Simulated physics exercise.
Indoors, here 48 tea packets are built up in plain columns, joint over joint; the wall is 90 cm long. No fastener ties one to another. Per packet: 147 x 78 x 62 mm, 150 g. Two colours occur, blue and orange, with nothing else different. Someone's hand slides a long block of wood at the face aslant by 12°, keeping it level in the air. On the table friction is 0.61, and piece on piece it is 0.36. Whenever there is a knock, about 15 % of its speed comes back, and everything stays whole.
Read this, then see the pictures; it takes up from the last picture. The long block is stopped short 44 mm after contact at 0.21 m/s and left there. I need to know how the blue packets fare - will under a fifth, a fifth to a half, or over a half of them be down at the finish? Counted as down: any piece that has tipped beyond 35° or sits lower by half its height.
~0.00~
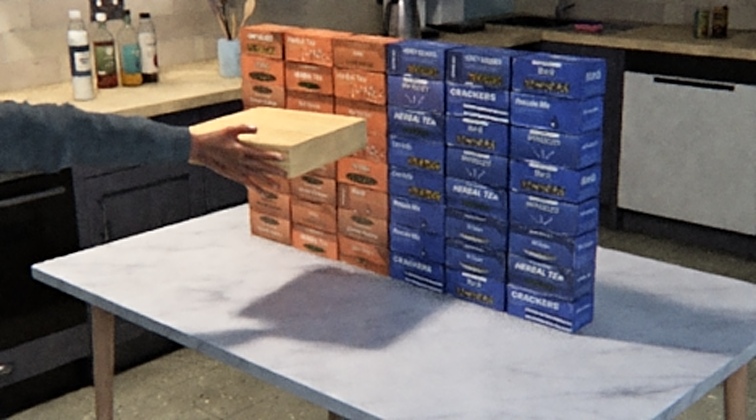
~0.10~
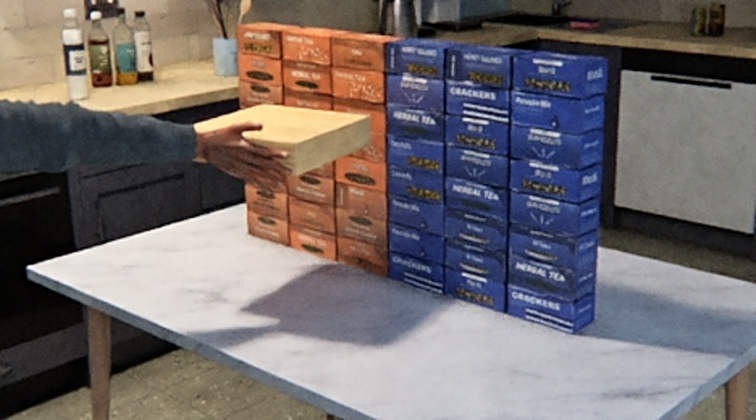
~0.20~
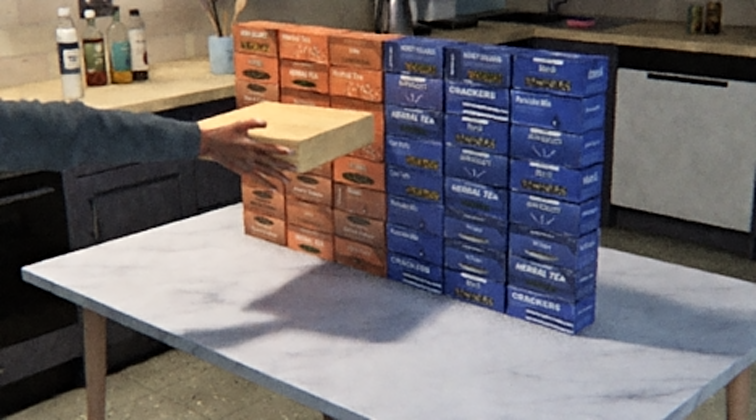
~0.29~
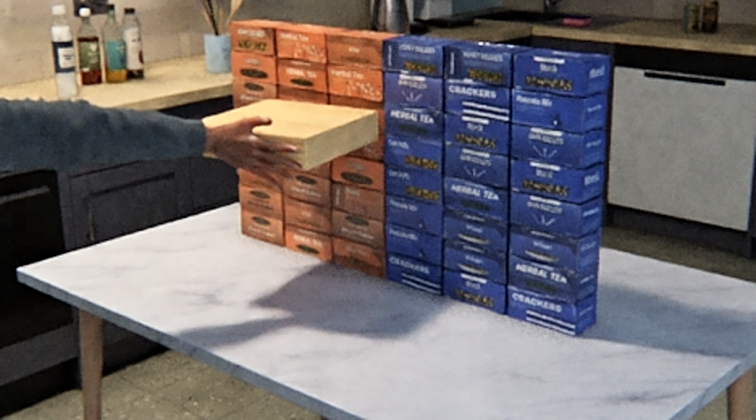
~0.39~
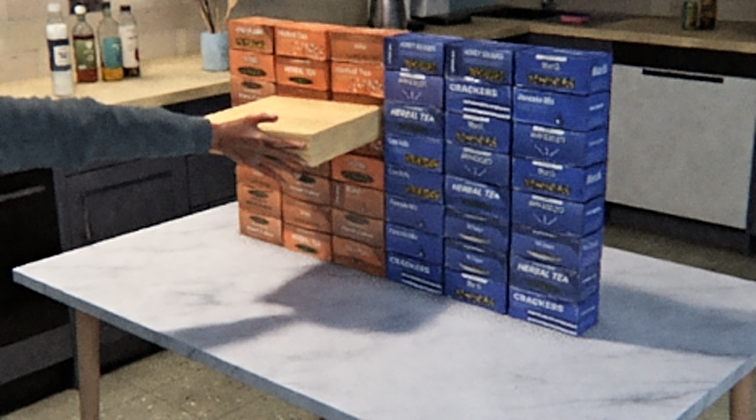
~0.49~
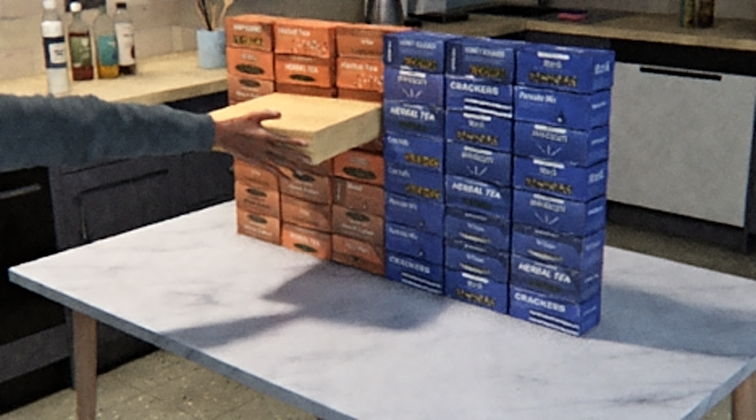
At the finish, under a fifth of them.
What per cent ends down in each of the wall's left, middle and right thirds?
Left third 0 percent, middle third 50 percent, right third 0 percent.
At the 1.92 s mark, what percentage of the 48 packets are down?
By then, 15 per cent.
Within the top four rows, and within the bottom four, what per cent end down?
Top: 20%, bottom: 20%.
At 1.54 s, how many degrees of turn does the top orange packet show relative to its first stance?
Some 0°.
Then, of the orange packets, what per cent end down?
Share down, orange: 30 percent.
After 1.26 s, none of the 24 blue packets down (0 of 48 in all colours); top blue packet unmoved.
After 1.54 s, none of the 24 blue packets down (8 of 48 in all colours); top blue packet unmoved.
In the end (2.2 s), none of the 24 blue packets down (8 of 48 in all colours); top blue packet unmoved; top orange packet unmoved. That is 0 per cent. From the last view, middles, top blue packet near (491, 59), top orange packet near (260, 32).
